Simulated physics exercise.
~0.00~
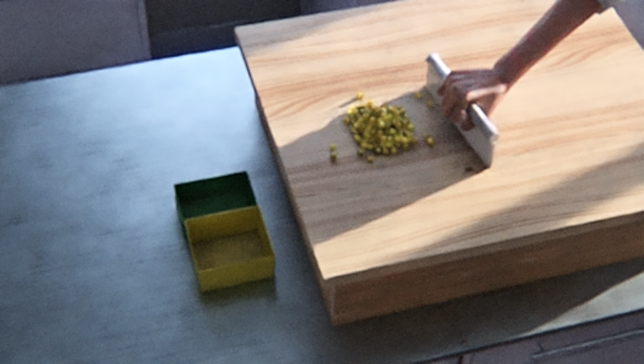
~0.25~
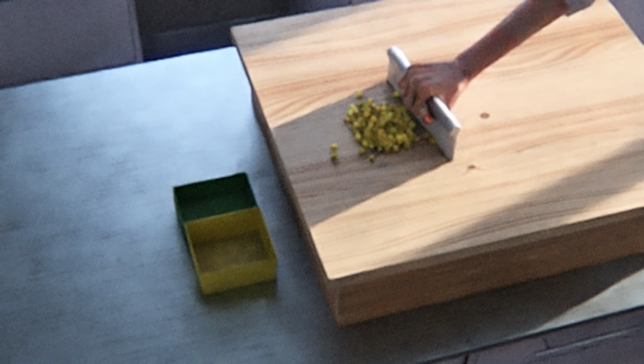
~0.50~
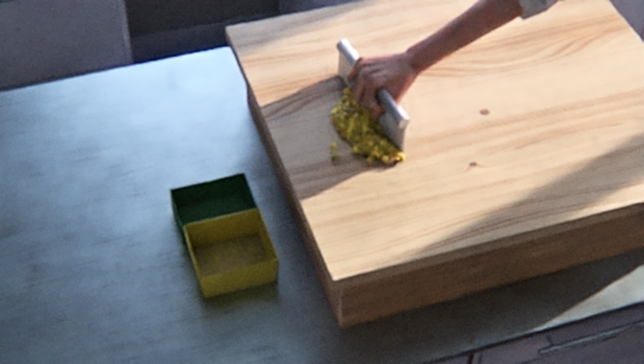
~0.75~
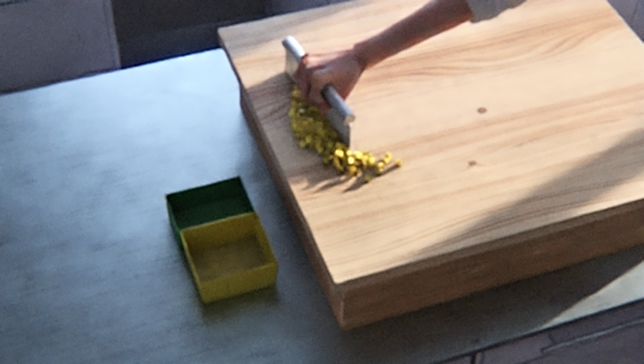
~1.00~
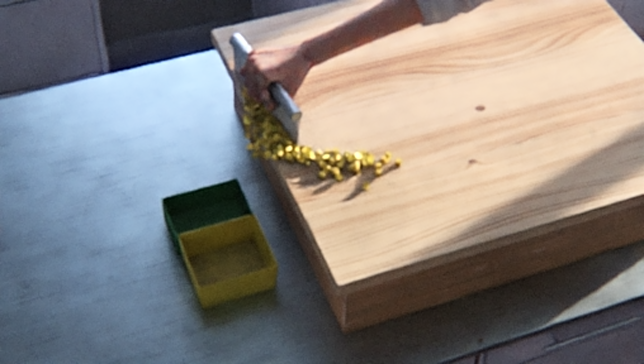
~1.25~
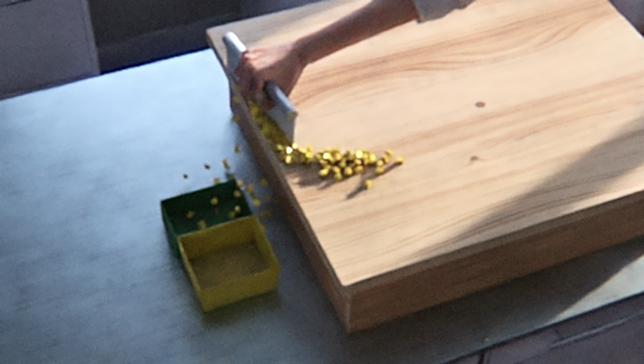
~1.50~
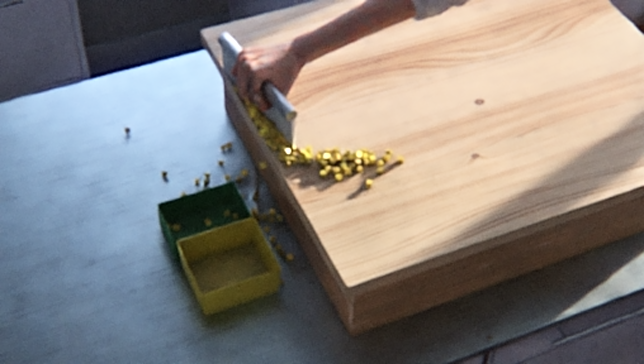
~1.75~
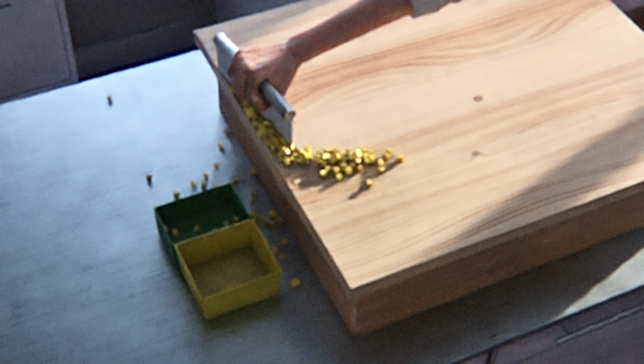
Hand pushing yellow cheese cubes left across a wooden board with a scraper, some spilling around two tins, most staying on top.
